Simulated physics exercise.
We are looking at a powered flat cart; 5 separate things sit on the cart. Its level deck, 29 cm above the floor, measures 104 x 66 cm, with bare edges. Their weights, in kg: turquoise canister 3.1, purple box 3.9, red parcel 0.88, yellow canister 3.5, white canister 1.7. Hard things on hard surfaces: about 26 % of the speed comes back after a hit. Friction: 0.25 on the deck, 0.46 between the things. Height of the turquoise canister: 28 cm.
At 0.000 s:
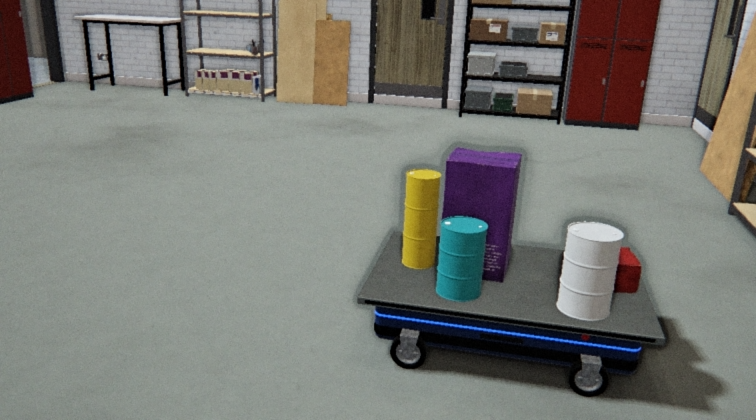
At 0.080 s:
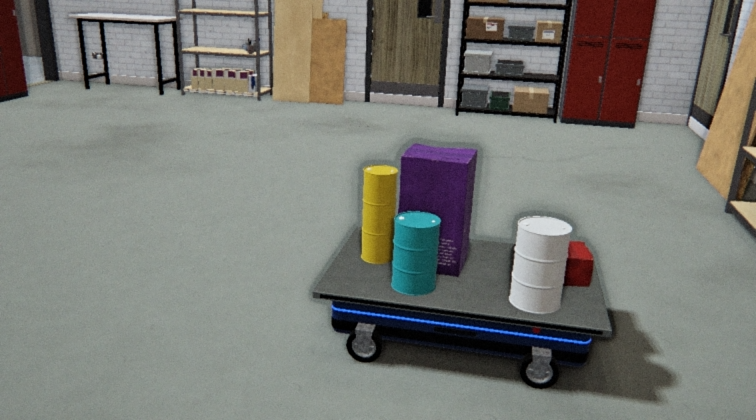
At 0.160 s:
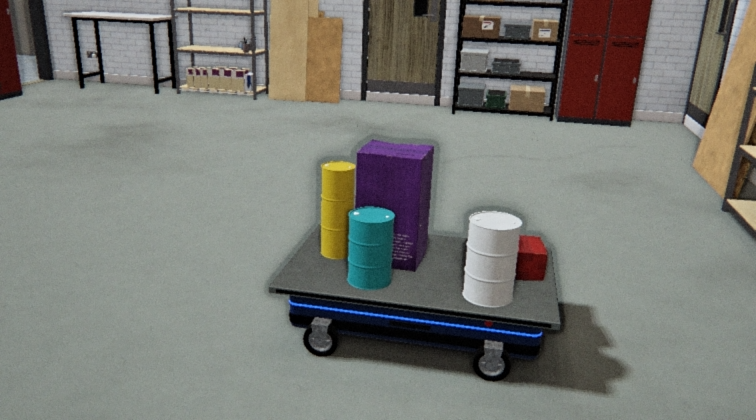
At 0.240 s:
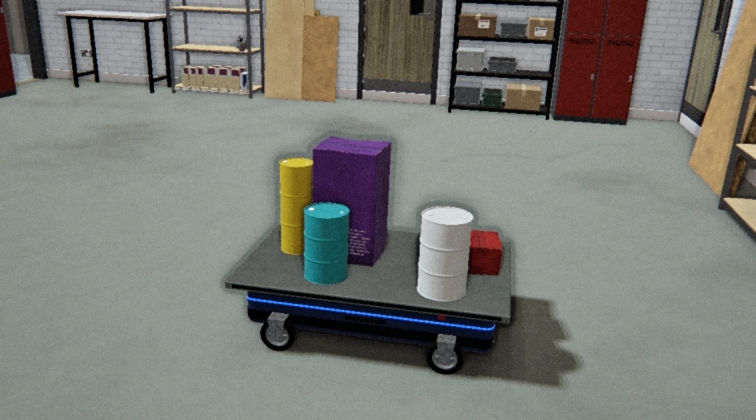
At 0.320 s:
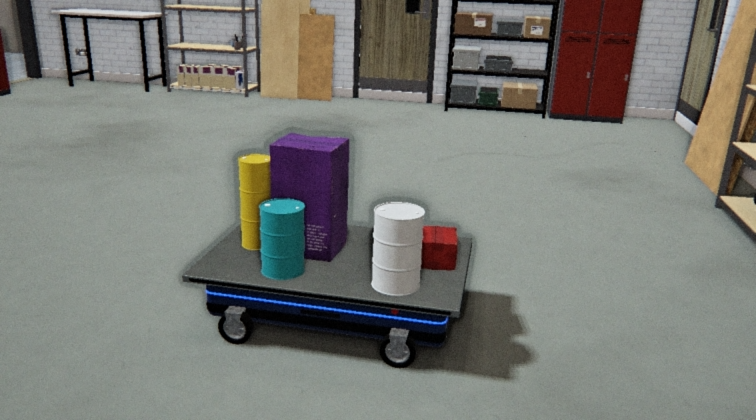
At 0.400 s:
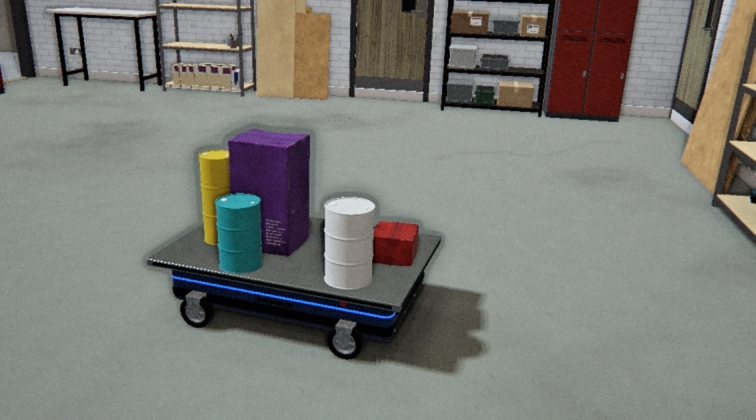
A powered flat cart carrying a purple box, a red parcel and yellow, turquoise and white canisters rolled steadily leftward across a grey workshop floor, turning slightly, while its load stayed in place on the deck.
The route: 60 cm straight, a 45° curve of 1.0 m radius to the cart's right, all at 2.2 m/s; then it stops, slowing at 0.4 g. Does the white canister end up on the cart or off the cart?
The white canister ends off the deck.
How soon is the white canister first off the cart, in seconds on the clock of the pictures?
Near 0.6 s.
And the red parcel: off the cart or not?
The red parcel ends on the cart.
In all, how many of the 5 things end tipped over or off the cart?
4 of them.
Around 0.60 s, 132 cm covered, turned 33°; turquoise canister and yellow canister now off the cart; white canister shifted 13 cm near (232, 223); purple box shifted 30 cm.
Around 0.90 s, 194 cm covered, turned 45°; purple box and white canister now off the cart; red parcel shifted 21 cm.
Around 1.30 s, 230 cm covered, turned 45°; red parcel shifted 34 cm.
Finally (2.1 s), off the cart, turquoise canister, purple box, yellow canister and white canister; not toppled but over 10 cm from the start, red parcel.
